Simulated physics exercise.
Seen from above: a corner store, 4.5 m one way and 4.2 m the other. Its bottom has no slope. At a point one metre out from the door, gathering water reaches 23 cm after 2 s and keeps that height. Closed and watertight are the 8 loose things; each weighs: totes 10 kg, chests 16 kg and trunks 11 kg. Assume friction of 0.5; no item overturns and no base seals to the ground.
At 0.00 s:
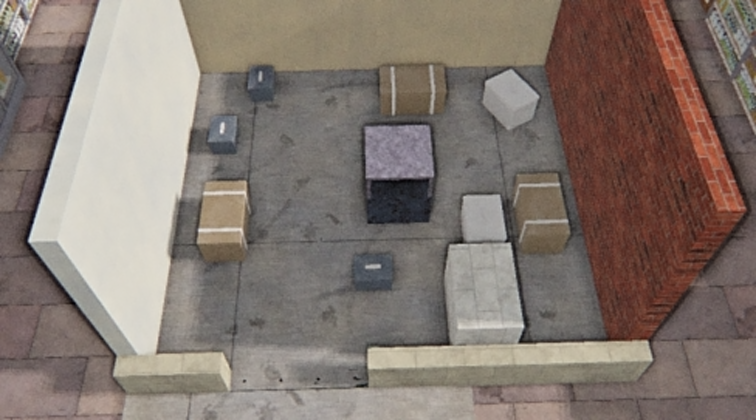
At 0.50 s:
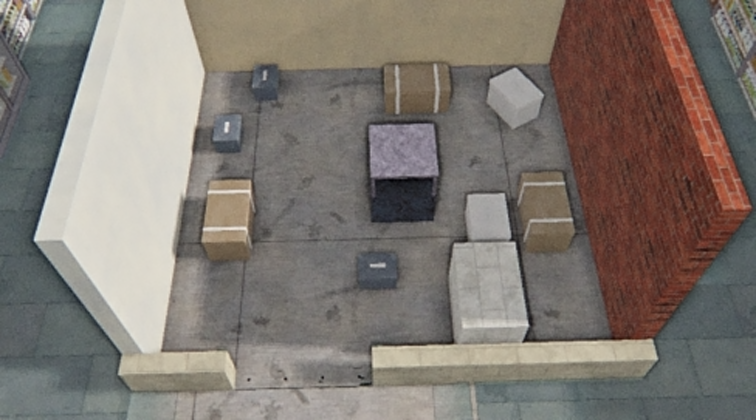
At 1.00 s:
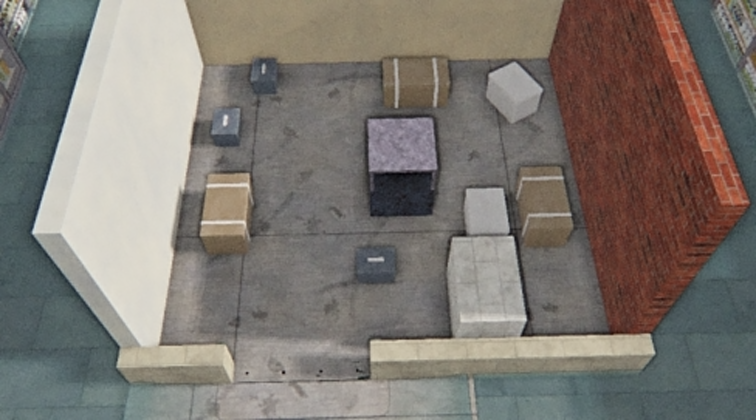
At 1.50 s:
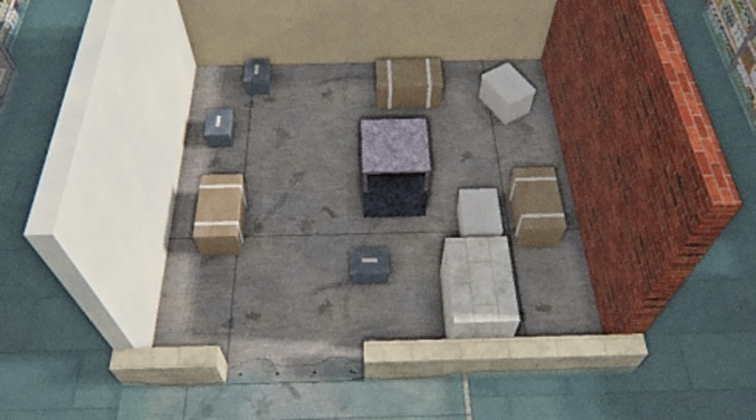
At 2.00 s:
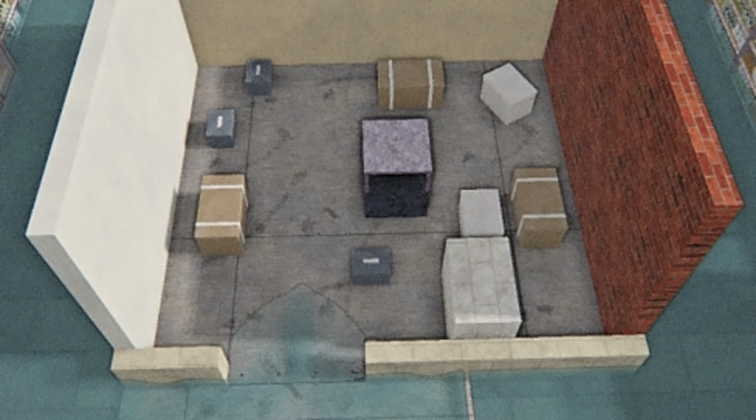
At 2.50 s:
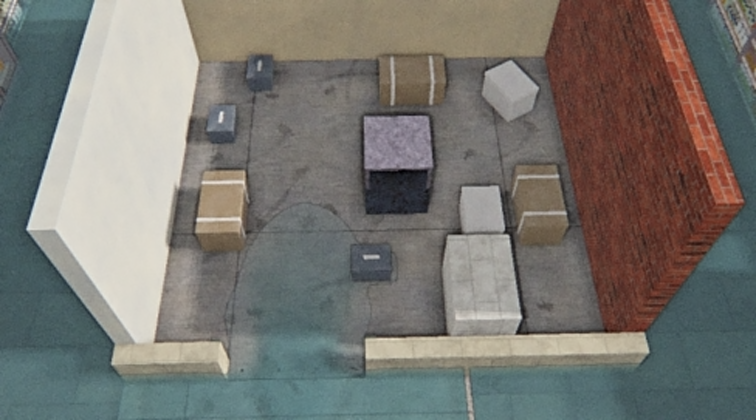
Water covering the paving outside a walled room, then spreading in through the front gap across the floor between unmoving boxes.
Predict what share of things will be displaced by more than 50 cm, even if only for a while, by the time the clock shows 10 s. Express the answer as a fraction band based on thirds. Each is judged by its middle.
The band is at least two thirds.
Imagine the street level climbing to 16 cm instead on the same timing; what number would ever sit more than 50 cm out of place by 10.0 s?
Under that setup the answer is 3.
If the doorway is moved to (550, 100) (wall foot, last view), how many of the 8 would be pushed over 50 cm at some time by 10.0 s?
Then the count would be 6.
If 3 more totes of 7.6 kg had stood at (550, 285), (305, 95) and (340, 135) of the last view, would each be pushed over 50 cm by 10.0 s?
Inside the limit, then above the limit, then above the limit.
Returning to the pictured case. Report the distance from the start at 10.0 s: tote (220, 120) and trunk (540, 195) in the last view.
They sit 120 cm and 20 cm away, in the order given.
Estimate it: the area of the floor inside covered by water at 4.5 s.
11.5 m2.
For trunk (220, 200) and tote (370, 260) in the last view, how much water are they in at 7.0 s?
Roughly 12 and 7 cm.
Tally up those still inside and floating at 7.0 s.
At that instant the tally stands at 4.
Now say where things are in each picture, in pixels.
A tote at (373, 267) rests on the ground; a chest at (485, 216), on the bottom; water covers 0.0 m2; 0 of 8 have shifted, in the first frame.
A tote at (378, 266) rests on the ground; a chest at (489, 215), on the bottom; water covers 0.0 m2; 0 of 8 have shifted, in the second frame.
A tote at (376, 260), on the bottom; a chest at (488, 209), on the bottom; water covers 0.0 m2; 0 of 8 have shifted, in the third frame.
A tote at (369, 261), on the bottom; a chest at (481, 210) rests on the ground; water covers 0.0 m2; 0 of 8 have shifted, in the fourth frame.
A tote at (371, 261) rests on the ground; a chest at (482, 211) rests on the ground; 0.8 m2 under water; 0 of 8 have shifted, in the fifth frame.
A tote at (371, 258), on the bottom; a chest at (483, 207), on the bottom; water covers 2.1 m2; 0 of 8 have shifted, in the sixth frame.
After 3.5 s 0 of 8 are over 50 cm from their spots; 0 afloat.
After 4.5 s 2 of 8 are over 50 cm from their spots; 1 afloat.
After 7.0 s 4 of 8 are over 50 cm from their spots; 4 afloat.
After 10.0 s 6 of 8 are over 50 cm from their spots, and 6 have been at some point; 6 afloat.
